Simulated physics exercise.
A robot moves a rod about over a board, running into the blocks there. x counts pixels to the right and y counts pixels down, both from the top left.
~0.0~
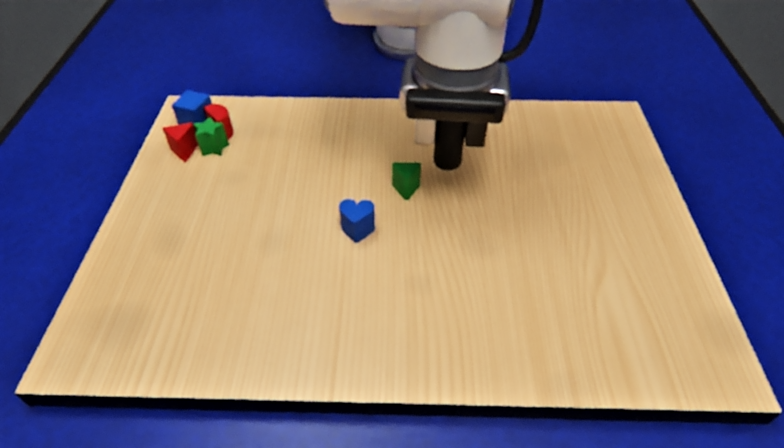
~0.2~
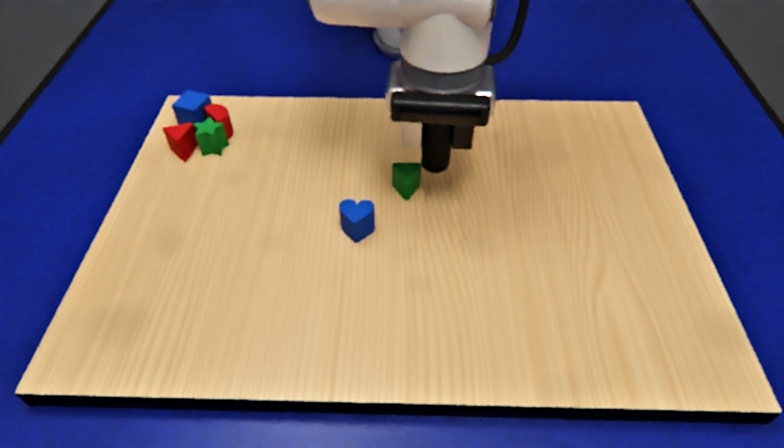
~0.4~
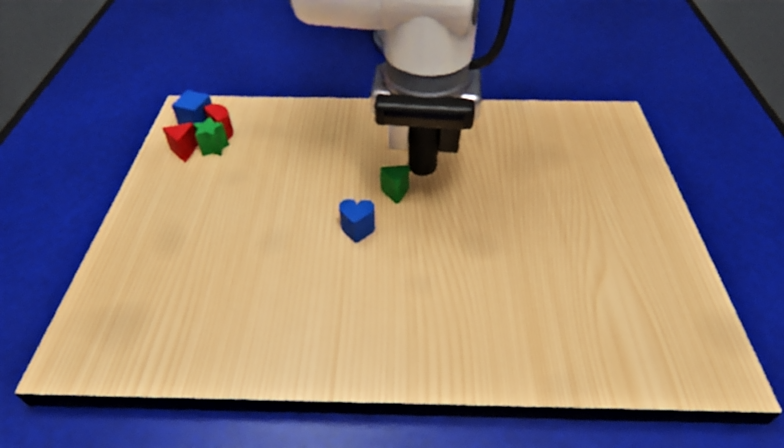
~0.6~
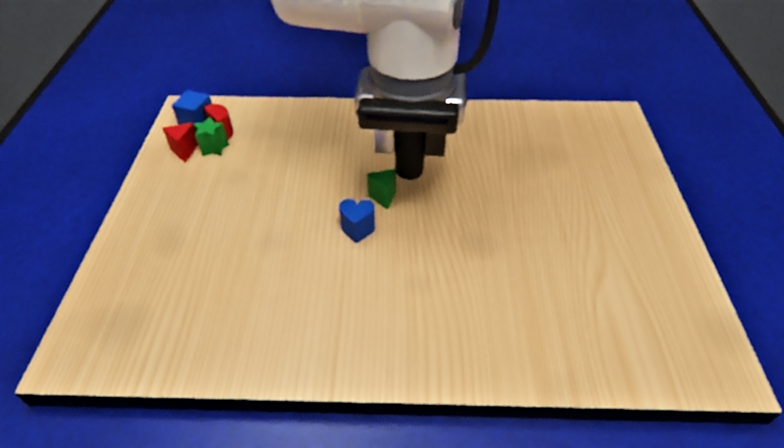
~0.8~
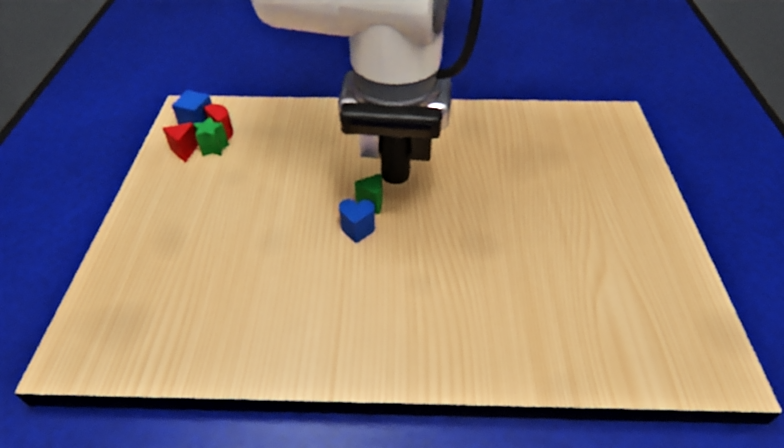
On a wooden board, a robot's rod pushes the green triangle left toward the blue heart.
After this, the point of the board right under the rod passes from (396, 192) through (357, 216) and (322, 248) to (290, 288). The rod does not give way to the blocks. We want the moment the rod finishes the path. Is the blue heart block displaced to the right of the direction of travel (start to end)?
Final answer: No.
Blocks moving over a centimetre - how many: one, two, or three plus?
It's going to be two.
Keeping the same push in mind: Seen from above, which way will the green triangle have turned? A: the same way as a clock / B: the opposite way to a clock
Choice A: The same way as a clock.
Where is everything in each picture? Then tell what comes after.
In the first picture, lower end of the rod (447, 163), tops of blocks, blue heart block (356, 209), green triangle (407, 168).
In the second picture, rod (435, 165), blocks as before.
In the third picture, rod (422, 168), green triangle (396, 171).
In the fourth picture, rod (409, 172), green triangle (383, 176).
In the fifth picture, rod (396, 176), blue heart block (356, 209), green triangle (371, 182).
One third of the way, rod (356, 201); blue heart block (350, 218), turned 35° anticlockwise; green triangle (332, 203), turned 35° anticlockwise.
Two thirds of the way, rod (319, 233); blue heart block (336, 249), turned 105° anticlockwise; green triangle (293, 223), turned 15° clockwise.
At the end, rod (286, 273); blue heart block (333, 258), turned 150° anticlockwise; green triangle (290, 224), turned 25° clockwise.
